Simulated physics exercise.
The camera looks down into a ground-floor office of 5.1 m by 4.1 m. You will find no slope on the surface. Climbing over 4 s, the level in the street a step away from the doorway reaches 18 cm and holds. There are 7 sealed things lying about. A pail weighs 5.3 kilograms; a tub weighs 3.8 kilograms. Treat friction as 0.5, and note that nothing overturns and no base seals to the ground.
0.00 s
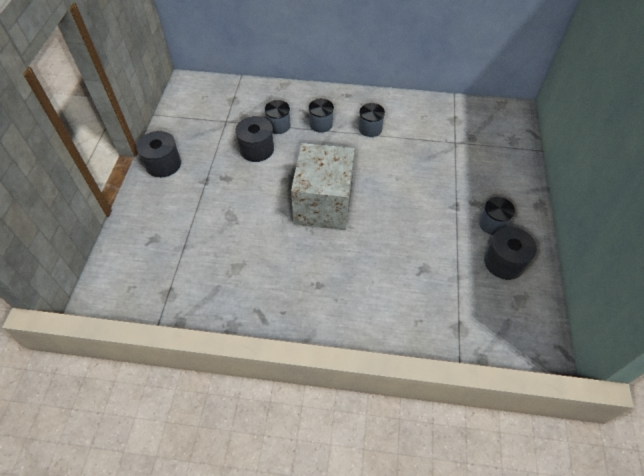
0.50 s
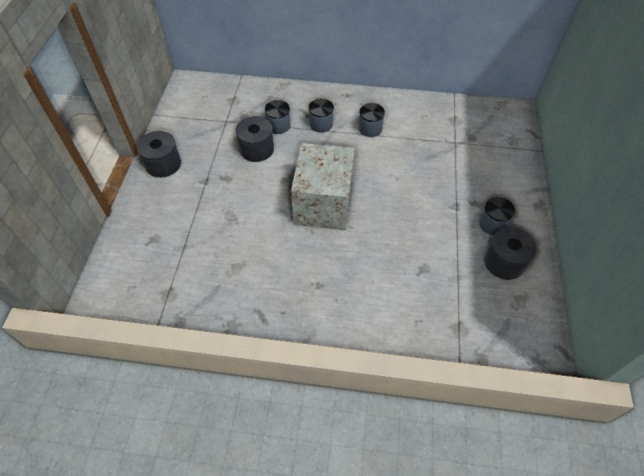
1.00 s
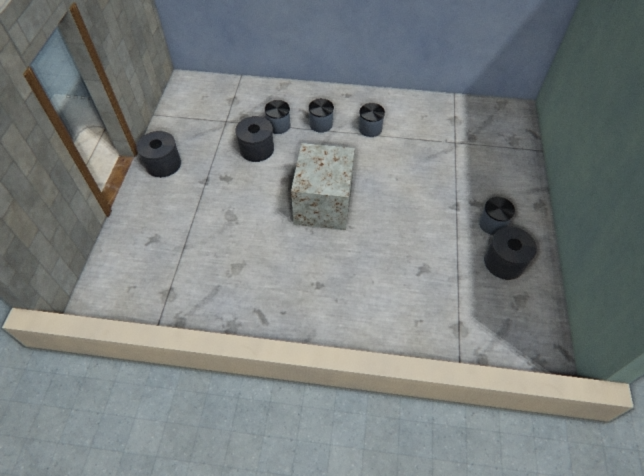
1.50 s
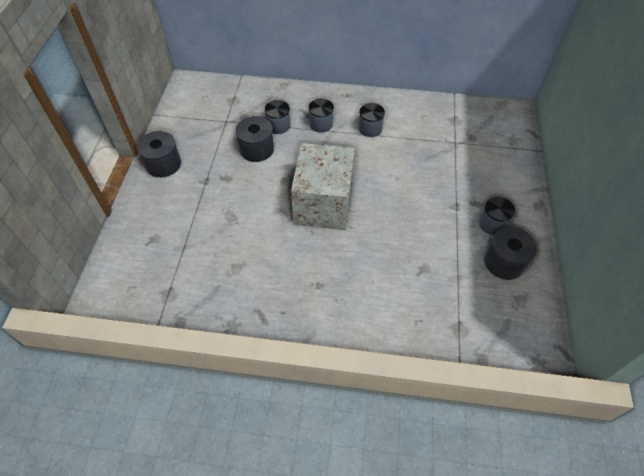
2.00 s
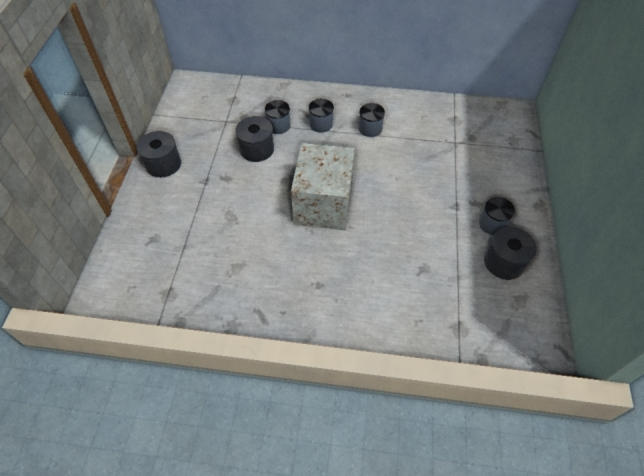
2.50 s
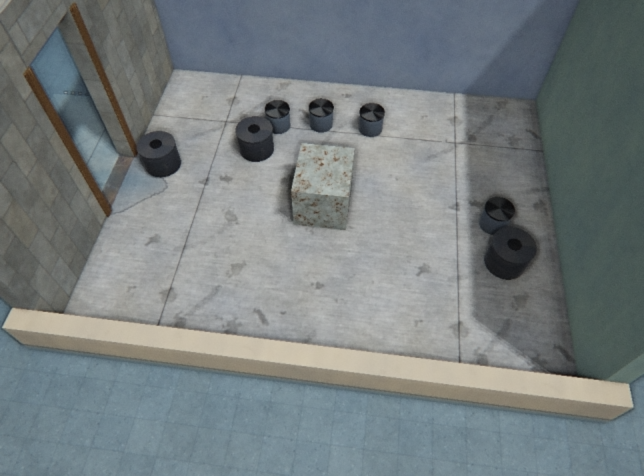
At first, the tiled ground outside a walled room is dry and beige, with dark round containers and a speckled block standing inside. Then bluish water covers the outside ground and deepens in colour, and finally a small patch spreads through the left doorway while the objects stay still.
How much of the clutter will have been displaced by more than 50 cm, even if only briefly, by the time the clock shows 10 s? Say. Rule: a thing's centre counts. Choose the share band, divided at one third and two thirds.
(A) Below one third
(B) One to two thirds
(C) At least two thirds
Below one third (A).
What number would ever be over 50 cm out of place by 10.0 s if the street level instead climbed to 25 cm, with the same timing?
That would make 5 of them.
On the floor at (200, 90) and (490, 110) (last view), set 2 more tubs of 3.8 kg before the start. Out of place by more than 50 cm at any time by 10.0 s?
The first: Not as far. The second: Not as far.
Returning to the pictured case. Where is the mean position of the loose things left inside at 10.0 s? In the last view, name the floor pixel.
It works out to somewhere near (372, 158) on the floor.
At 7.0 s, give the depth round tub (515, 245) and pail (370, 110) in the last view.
I'd estimate 0 cm for the first and 2 cm for the second.
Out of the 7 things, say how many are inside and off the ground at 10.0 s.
3.
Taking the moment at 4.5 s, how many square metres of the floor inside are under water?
5.5 m2.
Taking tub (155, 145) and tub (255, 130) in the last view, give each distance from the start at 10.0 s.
Respectively 140 and 300 centimetres.
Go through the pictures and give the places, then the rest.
The first frame shows a pail at (500, 208) rests on the ground; a tub at (515, 245), on the bottom; water covers 0.0 m2; 0 of 7 have shifted.
The second frame shows a pail at (500, 208) rests on the ground; a tub at (515, 245), on the bottom; 0.0 m2 under water; 0 of 7 have shifted.
The third frame shows a pail at (500, 208) rests on the ground; a tub at (515, 245) rests on the ground; 0.0 m2 under water; 0 of 7 have shifted.
The fourth frame shows a pail at (500, 208), on the bottom; a tub at (515, 245), on the bottom; water covers 0.0 m2; 0 of 7 have shifted.
The fifth frame shows a pail at (500, 208), on the bottom; a tub at (515, 245), on the bottom; 0.0 m2 under water; 0 of 7 have shifted.
The sixth frame shows a pail at (500, 208) rests on the ground; a tub at (515, 245), on the bottom; 0.3 m2 under water; 0 of 7 have shifted.
After 3.5 s 0 of 7 are over 50 cm from their spots; 0 afloat.
After 4.5 s 1 of 7 are over 50 cm from their spots; 0 afloat.
After 7.0 s 2 of 7 are over 50 cm from their spots; 2 afloat.
After 10.0 s 2 of 7 are over 50 cm from their spots, and 2 have been at some point; 3 afloat.
